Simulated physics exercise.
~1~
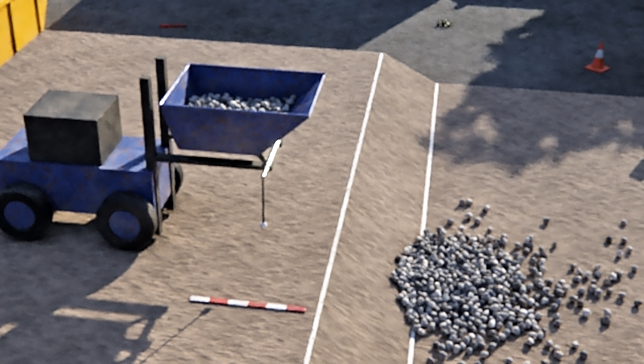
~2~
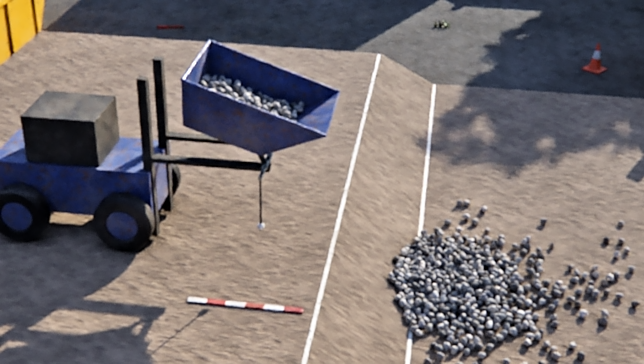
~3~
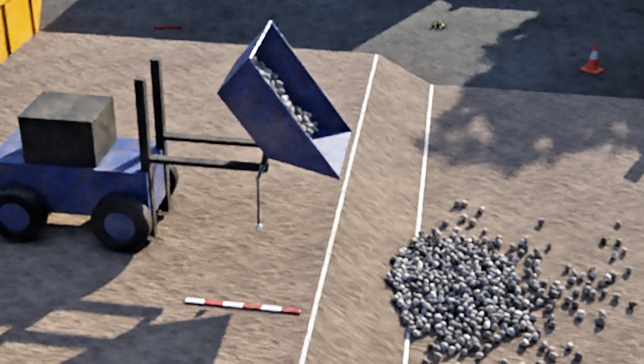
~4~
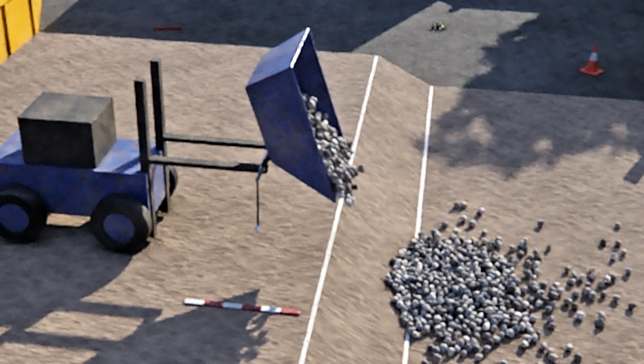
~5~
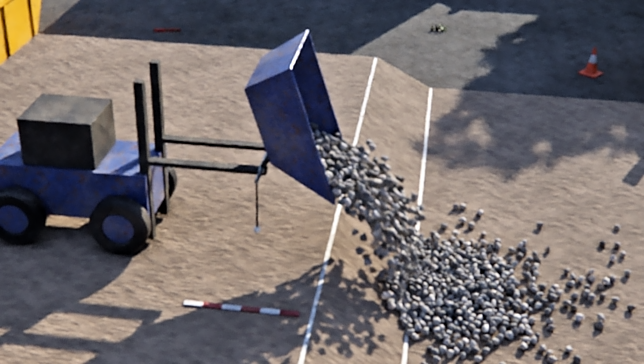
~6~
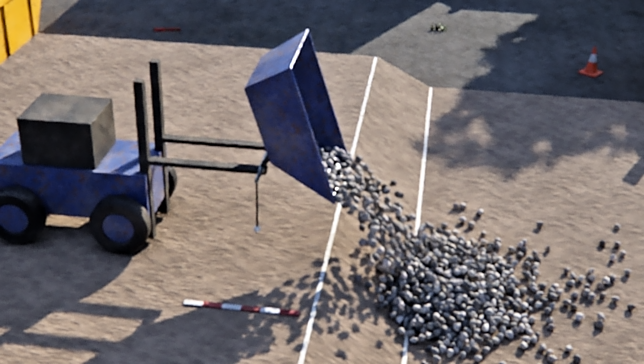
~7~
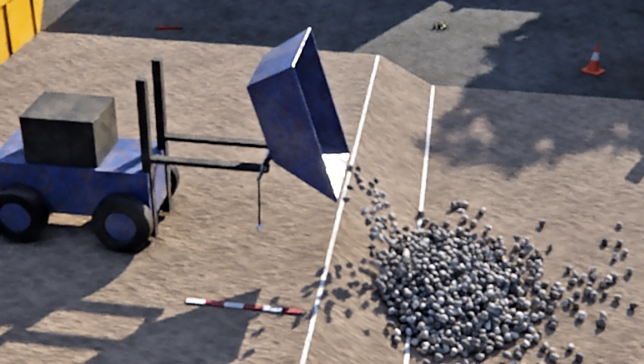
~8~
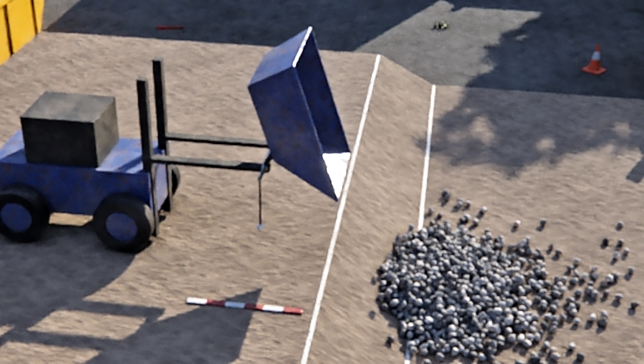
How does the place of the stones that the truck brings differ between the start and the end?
At the start they lie in the raised blue skip, and at the end they are lower and farther right, spread over the lower part of the bank and the pile at its foot.
The video shows a blue fork truck tipping its skip to the right beside a sloping bank, so that grey stones slide out, tumble down the slope and join the pile already lying there. It ends with the emptied skip still steeply tilted and the pile larger.
